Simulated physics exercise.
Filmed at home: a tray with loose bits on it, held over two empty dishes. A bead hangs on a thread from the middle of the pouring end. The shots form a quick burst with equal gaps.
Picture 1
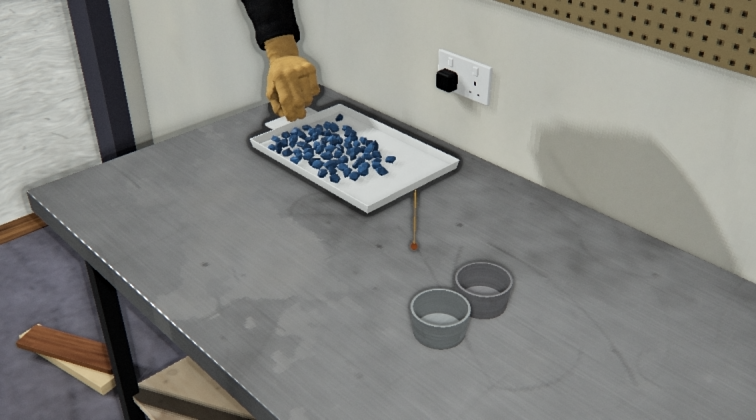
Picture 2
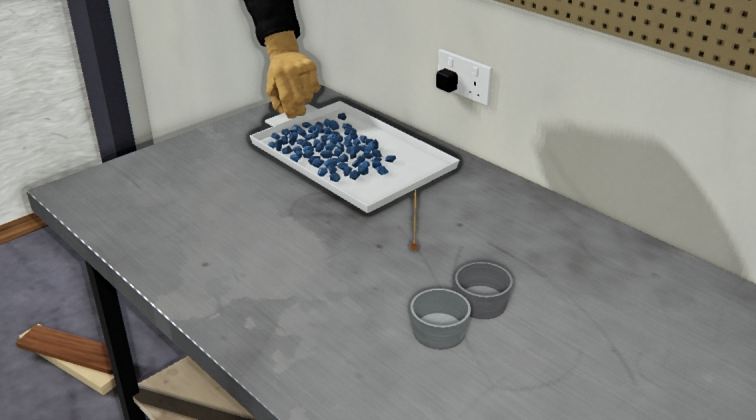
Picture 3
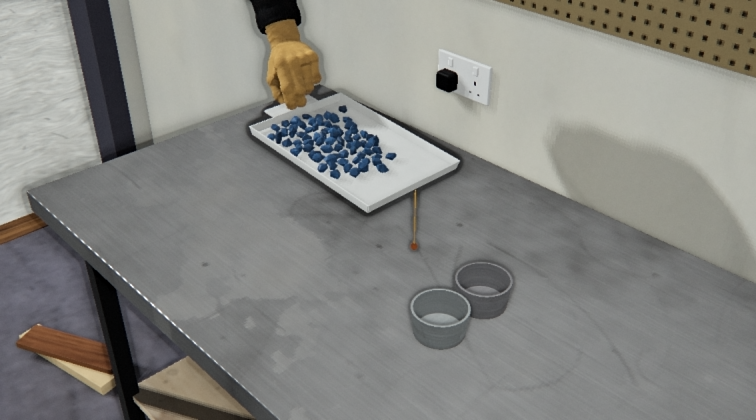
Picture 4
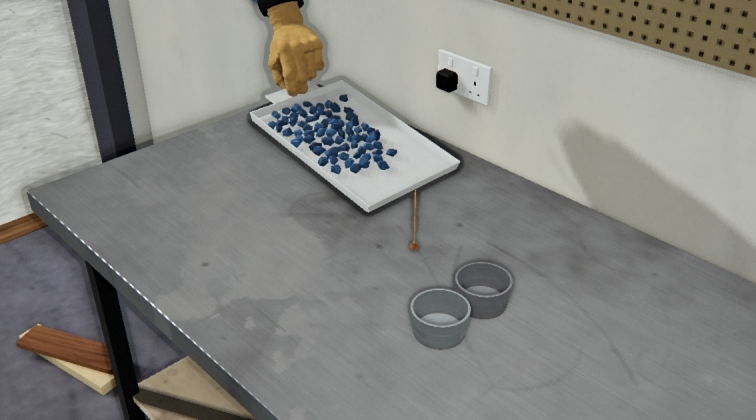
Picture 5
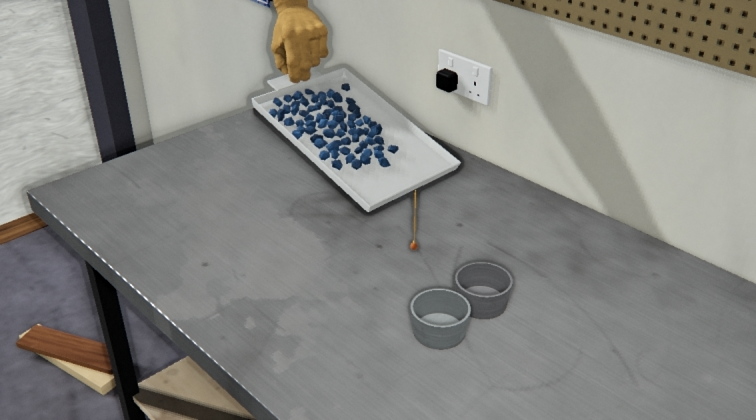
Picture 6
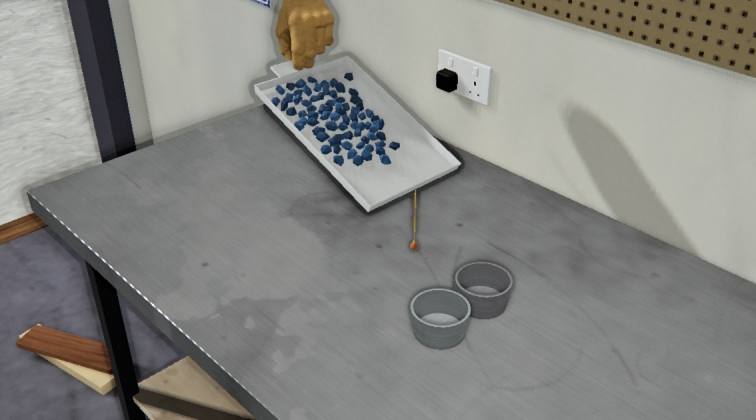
On a grey workbench against a wall, a gloved hand gradually raises the far end of a white tray of small blue stones, tilting it toward the viewer near two empty round dishes, while the stones keep their places on it.
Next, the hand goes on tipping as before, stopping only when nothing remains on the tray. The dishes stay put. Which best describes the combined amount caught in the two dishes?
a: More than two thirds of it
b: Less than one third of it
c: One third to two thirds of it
(b) Less than one third of it.
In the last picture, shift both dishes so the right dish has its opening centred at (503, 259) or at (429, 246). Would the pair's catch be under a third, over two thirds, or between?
Less than a third; less than a third.
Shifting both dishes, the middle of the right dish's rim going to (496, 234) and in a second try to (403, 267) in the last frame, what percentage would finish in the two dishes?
First position: Some 40 %; second position: Some 10 %.
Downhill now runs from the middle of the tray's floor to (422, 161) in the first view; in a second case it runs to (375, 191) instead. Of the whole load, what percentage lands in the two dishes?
Around 0 percent for the first aim and around 0 percent for the second.
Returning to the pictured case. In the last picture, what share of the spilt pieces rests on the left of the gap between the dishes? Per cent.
60 per cent or thereabouts.
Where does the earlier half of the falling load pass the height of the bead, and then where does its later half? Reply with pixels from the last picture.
Around (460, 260) first; around (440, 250) second.
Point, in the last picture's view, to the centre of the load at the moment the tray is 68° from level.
The middle of the pieces shows up near (418, 177).
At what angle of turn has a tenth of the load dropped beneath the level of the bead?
I'd say it is tilted about 75°.
Soon after the last picture, tray tipped steeply; most on the tray; a small part in the air.
A little later, tray tipped past a quarter turn; a small part in the left dish; a small part in the right dish; about two thirds outside both; a small part in the air.
Later still, tray tipped past a quarter turn; a small part in the left dish; a small part in the right dish; most outside both.
At rest, tray tipped past a quarter turn; a small part in the left dish; a small part in the right dish; most outside both.
